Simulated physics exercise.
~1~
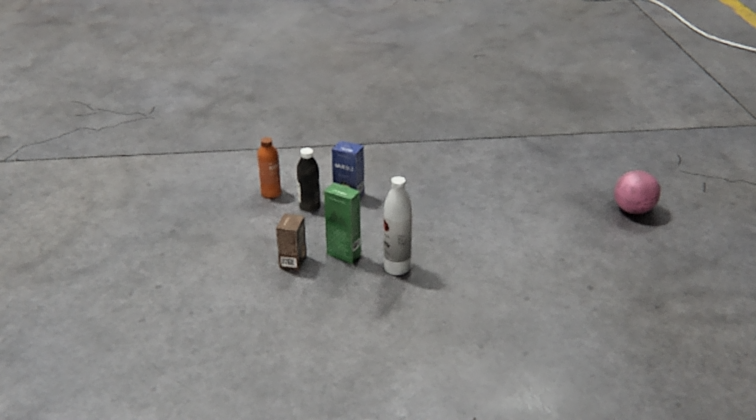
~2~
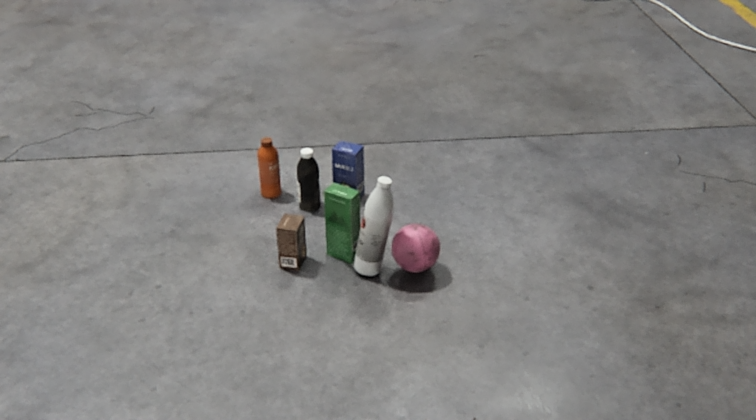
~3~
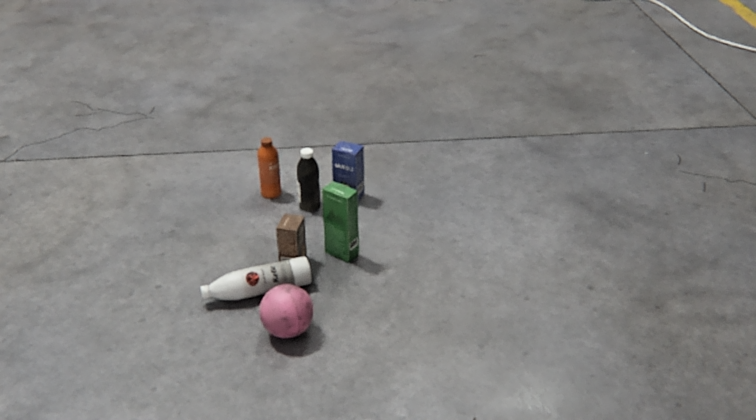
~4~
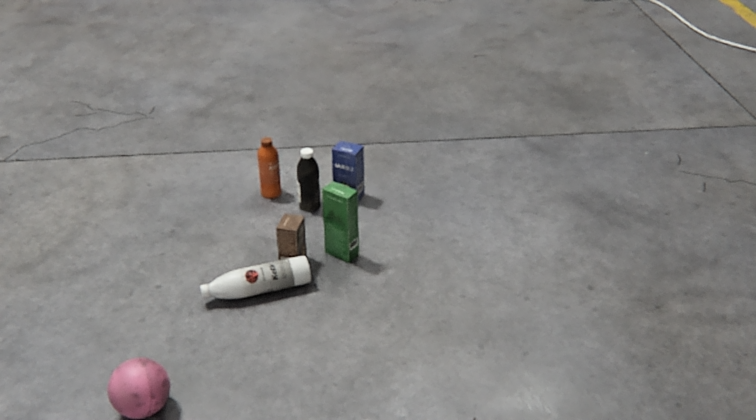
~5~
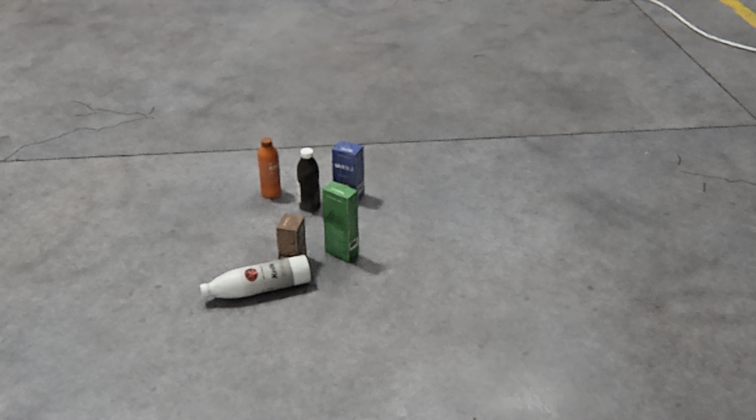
On a grey concrete floor, a green carton, a blue carton, a small brown carton and white, black and orange bottles stand in a loose group, with a pink ball off to the right. The ball rolls left toward them and reaches the white bottle, which leans to the left beside the green carton. The bottle topples and lies on its side in front of the brown carton as the ball rolls past it. The ball continues toward the lower left and leaves the view. The white bottle stays down, while the other five items remain standing.
